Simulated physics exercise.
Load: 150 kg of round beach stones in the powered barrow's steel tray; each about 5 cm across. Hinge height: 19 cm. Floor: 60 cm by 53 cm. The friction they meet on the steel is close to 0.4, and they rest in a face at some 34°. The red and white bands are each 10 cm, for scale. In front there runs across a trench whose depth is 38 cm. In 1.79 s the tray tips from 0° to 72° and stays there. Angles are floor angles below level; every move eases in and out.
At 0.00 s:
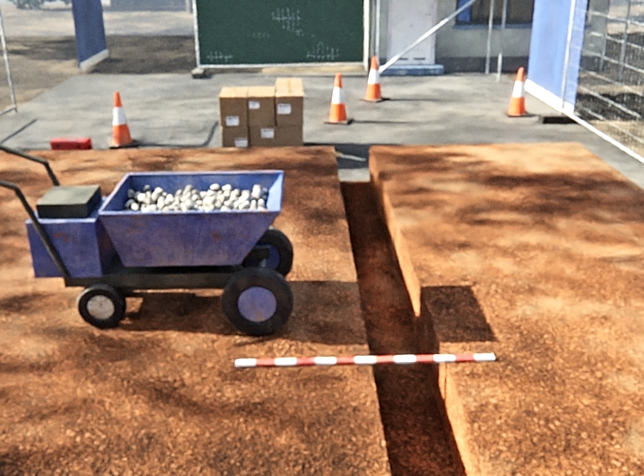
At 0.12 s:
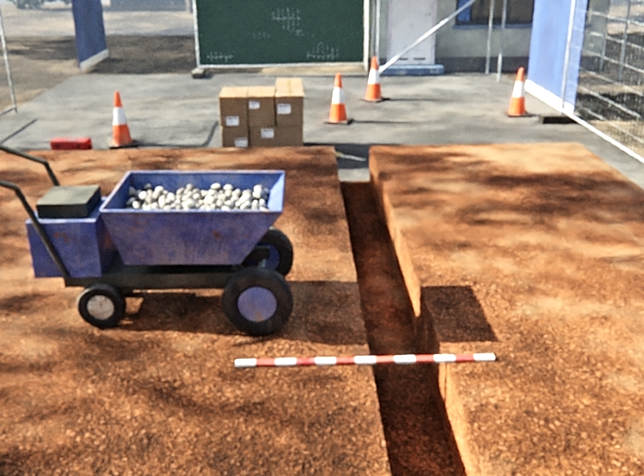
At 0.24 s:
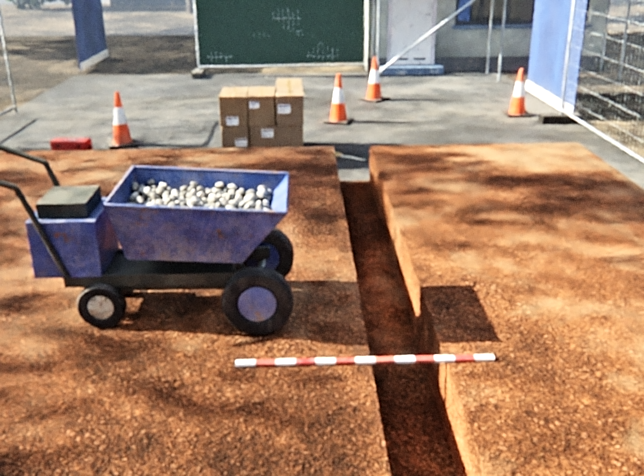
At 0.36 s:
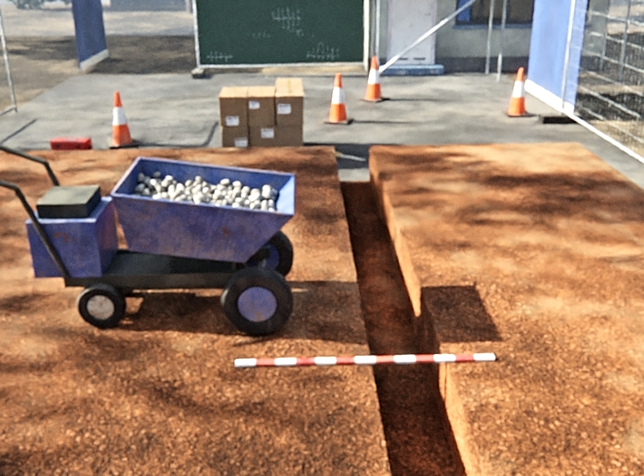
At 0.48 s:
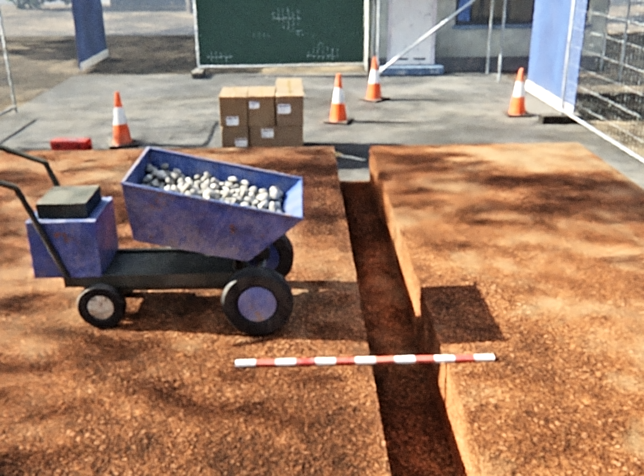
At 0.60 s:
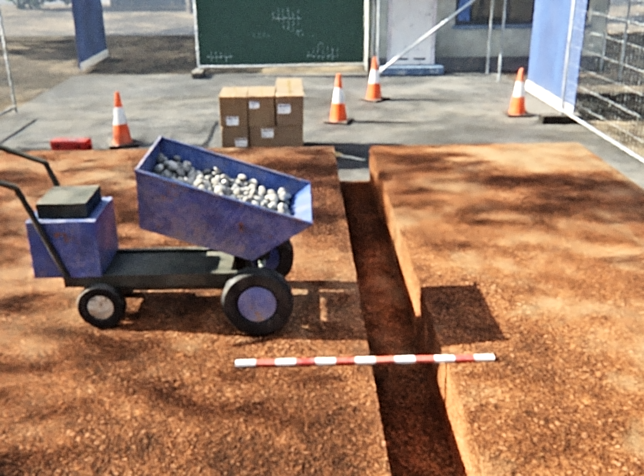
The blue tray of pale stones on a small cart slowly tilted, its left end rising and its right end dipping toward the narrow trench in the reddish ground, while the cart's wheels stayed still.
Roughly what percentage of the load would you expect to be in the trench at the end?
I'd expect around 99 per cent.
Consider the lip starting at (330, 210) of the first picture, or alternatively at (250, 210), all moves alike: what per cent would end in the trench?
Roughly 45 percent for the first, and 85 percent for the second.
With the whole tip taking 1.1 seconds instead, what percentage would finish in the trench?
It'd be some 95 per cent.
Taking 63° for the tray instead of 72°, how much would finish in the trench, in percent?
Then roughly 90 percent.
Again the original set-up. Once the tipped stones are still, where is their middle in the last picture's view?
I'd point somewhere around (395, 348).
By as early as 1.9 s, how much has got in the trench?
About 60 per cent by then.
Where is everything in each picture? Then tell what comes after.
The tray is at 0°, its lip at (280, 211); the top of the load is at (177, 199), in the first picture.
The tray is at 1°, its lip at (282, 212); the top of the load is at (169, 198); the stones move at 0.1 m/s on average, in the second picture.
Lip at (287, 213), floor tilted 4°, highest stones at (158, 192); the stones move at 0.3 m/s on average, in the third picture.
Lip at (294, 215), floor tilted 8°, highest stones at (153, 184); the stones move at 0.4 m/s on average, in the fourth picture.
Lip at (302, 219), floor tilted 13°, highest stones at (159, 176); the stones move at 0.4 m/s on average, in the fifth picture.
The tray is at 19°, its lip at (312, 224); the top of the load is at (165, 164); the stones move at 0.5 m/s on average, in the sixth picture.
After 1.3 s the floor is at 61°; 99 % in the tray, 1 % in the trench; the foremost stones are at (370, 266).
After 1.9 s the floor is at 72°; 38 % in the tray, 61 % in the trench, 1 % past the trench; the foremost stones are at (446, 309).
After 2.2 s the floor is at 72°; 15 % in the tray, 84 % in the trench, 1 % past the trench; the foremost stones are at (478, 295).
After 4.2 s the floor is at 72°; 0 % in the tray, 99 % in the trench, 1 % past the trench; the foremost stones are at (491, 294).
